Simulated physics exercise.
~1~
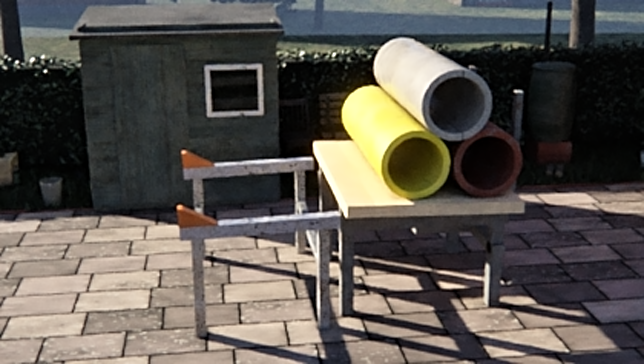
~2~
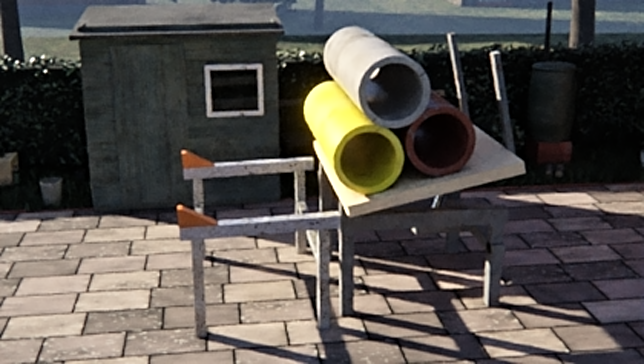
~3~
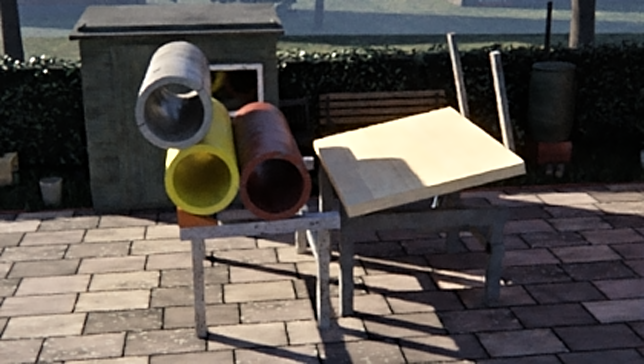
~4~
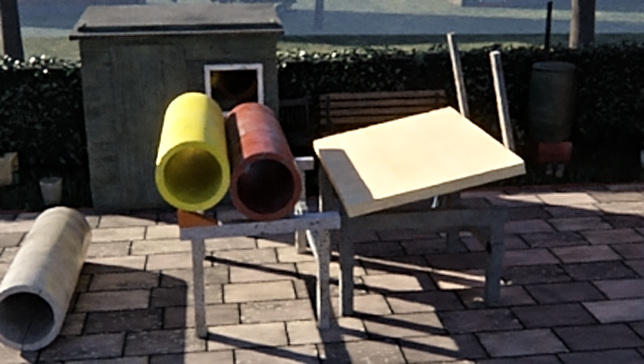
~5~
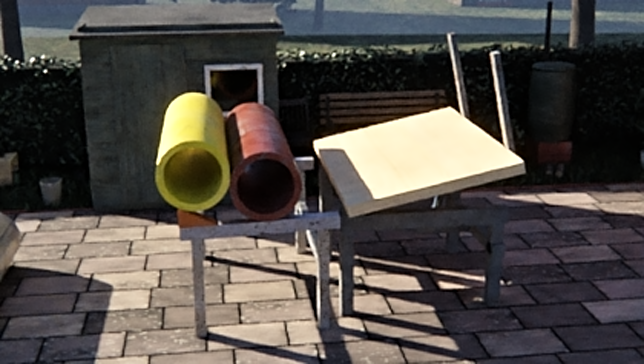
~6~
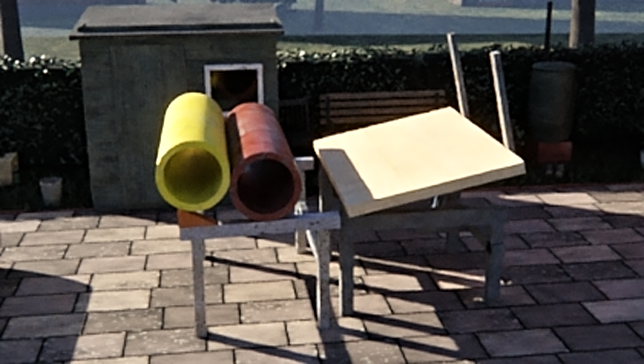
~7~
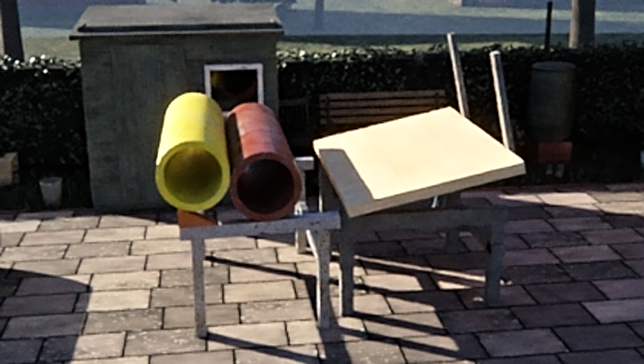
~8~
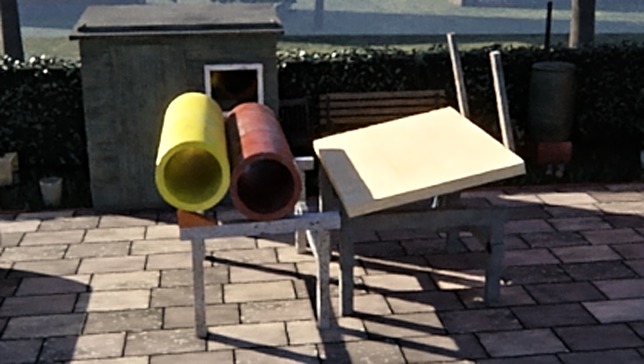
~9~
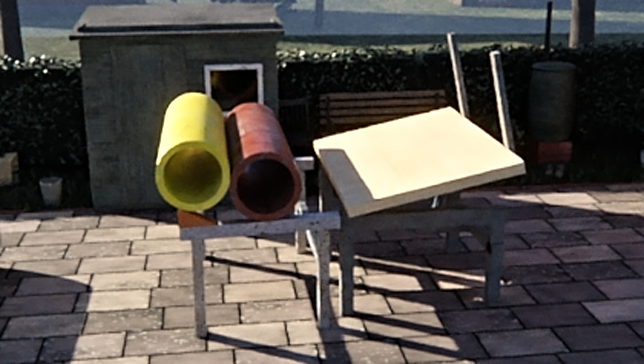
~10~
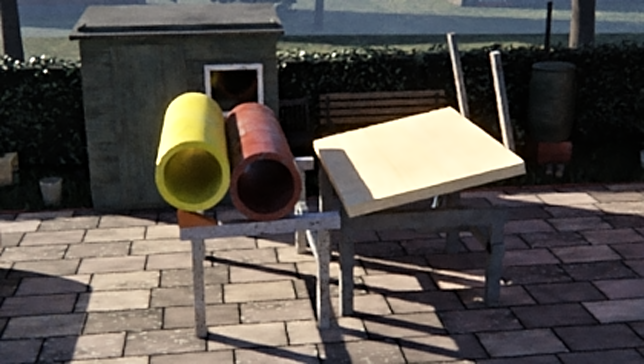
The clip opens on a paved yard with a shed and hedge behind, where a yellow pipe and a reddish-brown pipe lie side by side on a wooden table with a grey one resting on top. The tabletop tips down to the left, and the pipes begin to roll toward the low metal rack beside it. They cross onto the rack, the grey pipe riding up over the yellow one near the orange end stops. The grey pipe drops off the left end and rolls away out of view, while the yellow and reddish-brown pipes stay on the rack, lying still together.
